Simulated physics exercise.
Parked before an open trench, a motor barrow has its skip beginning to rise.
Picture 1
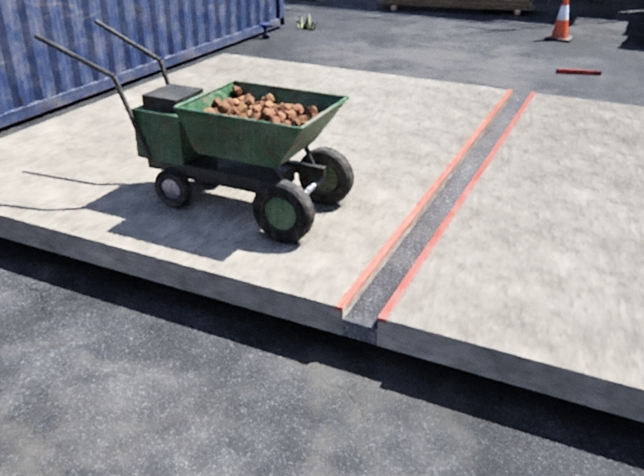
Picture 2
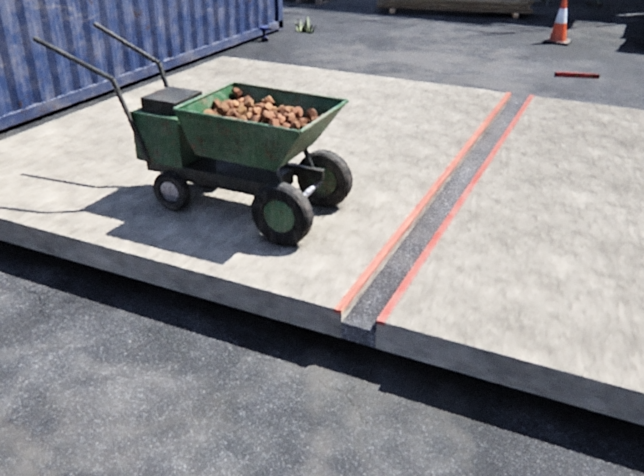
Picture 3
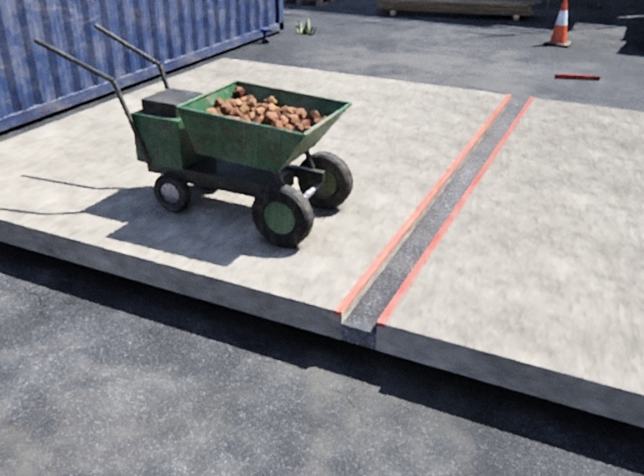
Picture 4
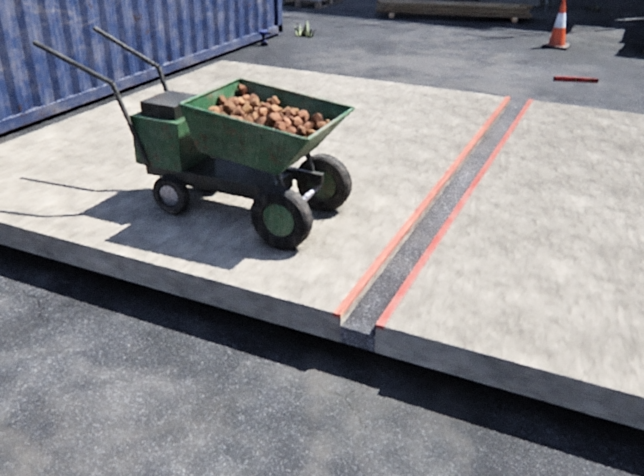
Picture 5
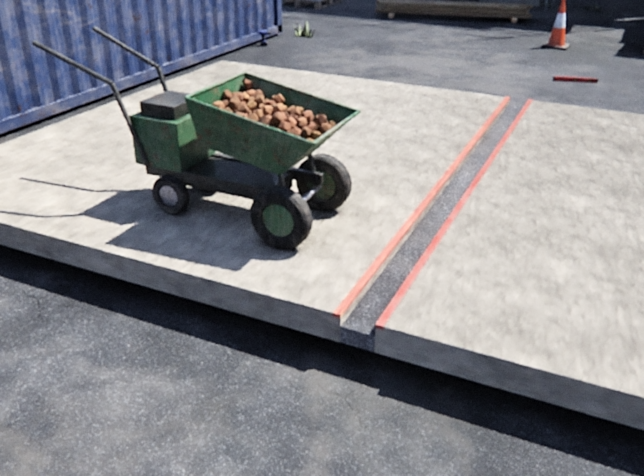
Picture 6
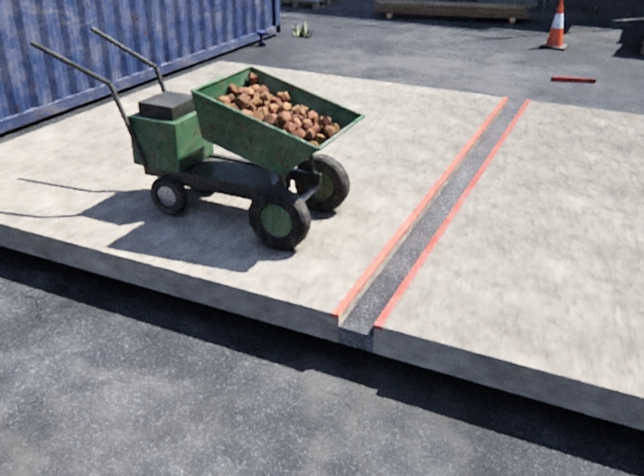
A green motor barrow's skip, loaded with brown clods, tilts slowly forward to the right, its back rising clear of the chassis while the wheels stay put. Seen from above at an angle, with the view barely shifting, the barrow stands on a pale concrete slab in a sunlit yard. Right of it runs a narrow, red-edged trench, with a blue container behind left and an orange cone at upper right.
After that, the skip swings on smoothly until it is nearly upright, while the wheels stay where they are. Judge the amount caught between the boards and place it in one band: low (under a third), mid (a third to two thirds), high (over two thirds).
Mid.
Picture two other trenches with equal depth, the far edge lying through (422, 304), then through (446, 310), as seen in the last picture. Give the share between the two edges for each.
70 % and 90 %, give or take.
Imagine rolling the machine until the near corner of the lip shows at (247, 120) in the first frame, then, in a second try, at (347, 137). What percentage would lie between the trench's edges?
Position 1 near 30 %, position 2 near 0 %.
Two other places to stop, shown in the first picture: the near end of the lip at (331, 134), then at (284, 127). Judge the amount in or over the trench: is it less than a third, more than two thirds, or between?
The first try: Below one third. The second: In the middle band.
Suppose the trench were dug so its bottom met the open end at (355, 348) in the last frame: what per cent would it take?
About 60 percent.
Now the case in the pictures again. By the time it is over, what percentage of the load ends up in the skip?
Roughly 5 in a hundred.
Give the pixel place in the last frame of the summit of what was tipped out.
Top at rest: Roughly (402, 228).
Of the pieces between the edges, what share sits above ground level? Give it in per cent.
My best guess is some 60 per cent.
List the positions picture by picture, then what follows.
The first picture shows lip of the skip (300, 129), level; top of the load (257, 111), clay clods; first edge of the trench (360, 280); far edge (400, 291), the trench under half as wide as the skip, and shallow for its width.
The second picture shows lip of the skip (300, 132), level; top of the load (257, 113).
The third picture shows lip of the skip (303, 136), tipped barely; top of the load (255, 114).
The fourth picture shows lip of the skip (307, 140), tipped a little; top of the load (246, 110).
The fifth picture shows lip of the skip (313, 144), tipped a little; top of the load (251, 106).
The sixth picture shows lip of the skip (319, 149), tipped clearly; top of the load (245, 103); first edge of the trench (356, 288); far edge (396, 298).
Just after the last frame, skip tipped steeply; every one in the skip.
A moment on, skip tipped right over; the larger part in the skip; just a few short of the trench; about a tenth in or heaped over the trench; just a few beyond it; about a tenth falling.
Further on, skip tipped right over; about a tenth in the skip; about a tenth short of the trench; roughly half in or heaped over the trench; roughly a third beyond it.
When it is over, skip tipped right over; about a tenth in the skip; roughly a quarter short of the trench; roughly half in or heaped over the trench; roughly a third beyond it.
